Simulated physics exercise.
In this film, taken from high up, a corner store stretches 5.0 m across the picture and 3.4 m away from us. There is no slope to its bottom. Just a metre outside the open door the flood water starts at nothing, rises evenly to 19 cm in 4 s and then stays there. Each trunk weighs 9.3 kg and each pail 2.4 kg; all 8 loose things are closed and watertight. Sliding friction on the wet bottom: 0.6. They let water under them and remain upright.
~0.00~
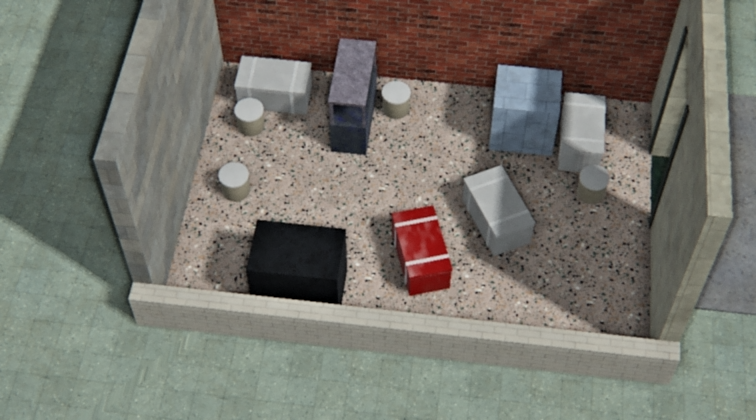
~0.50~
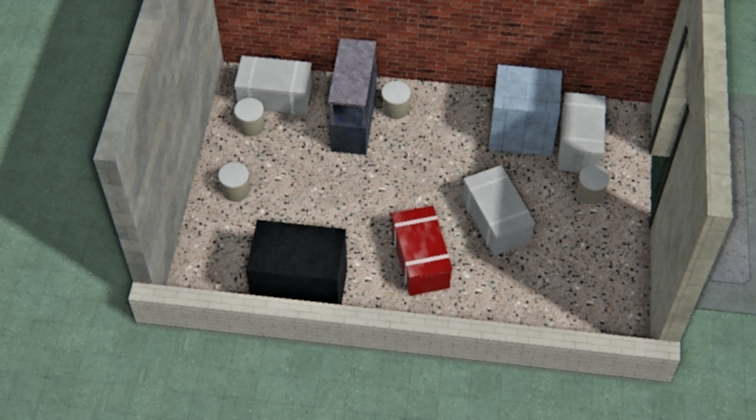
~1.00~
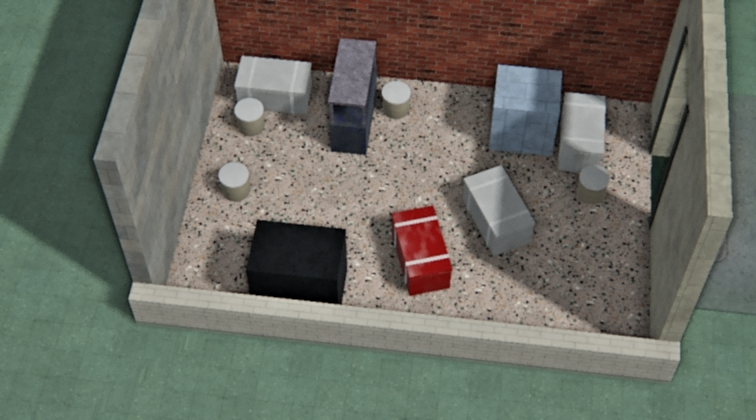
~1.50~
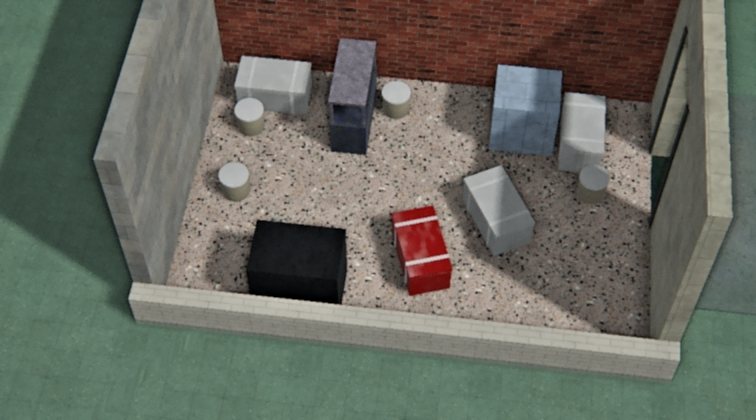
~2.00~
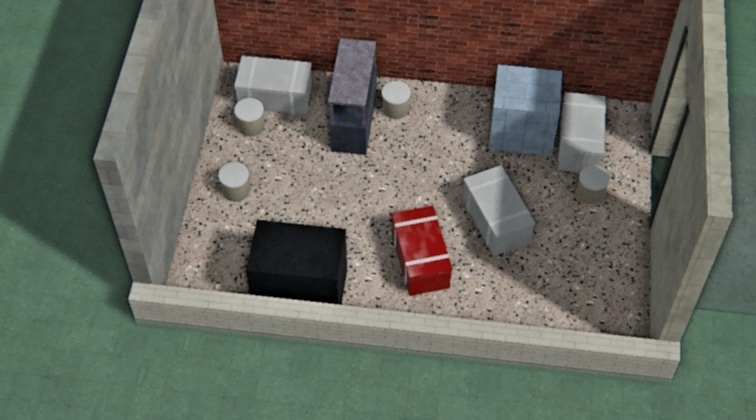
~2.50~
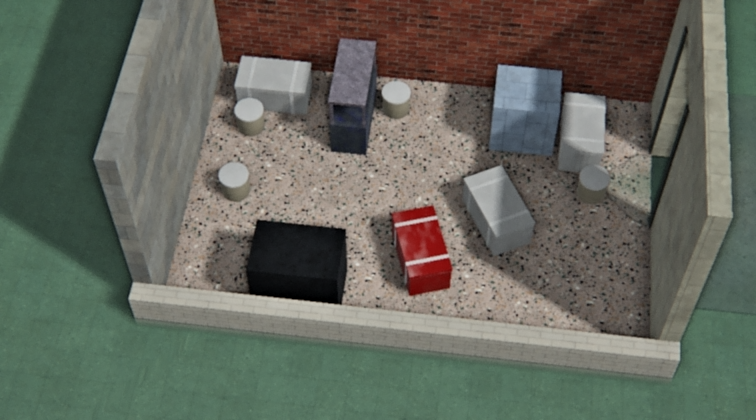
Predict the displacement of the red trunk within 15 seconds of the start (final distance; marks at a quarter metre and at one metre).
I'd say the red trunk covers a long distance.
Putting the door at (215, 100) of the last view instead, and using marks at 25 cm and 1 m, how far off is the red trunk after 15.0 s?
So the red trunk is well away by then.
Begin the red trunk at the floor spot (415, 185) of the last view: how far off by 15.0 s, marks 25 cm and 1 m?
What happens is it gets pushed a long way.
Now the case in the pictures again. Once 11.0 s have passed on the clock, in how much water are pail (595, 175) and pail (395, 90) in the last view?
About 7 and 5 cm.
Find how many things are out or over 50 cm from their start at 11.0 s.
The count is 5.
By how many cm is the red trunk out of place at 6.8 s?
It is about 40 cm out of place by then.
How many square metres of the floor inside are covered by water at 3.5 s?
Some 2.0 m2 of it.
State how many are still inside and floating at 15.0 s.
I'd say 8 of them.
After 3.5 s the red trunk is near (422, 241), 0.0 m from its start, aground; 0 afloat.
After 6.8 s the red trunk is near (383, 256), 0.4 m from its start, aground; 4 afloat.
After 11.0 s the red trunk is near (284, 204), 1.5 m from its start, afloat; 8 afloat.
After 15.0 s the red trunk is near (218, 162), 2.3 m from its start, afloat; 8 afloat.
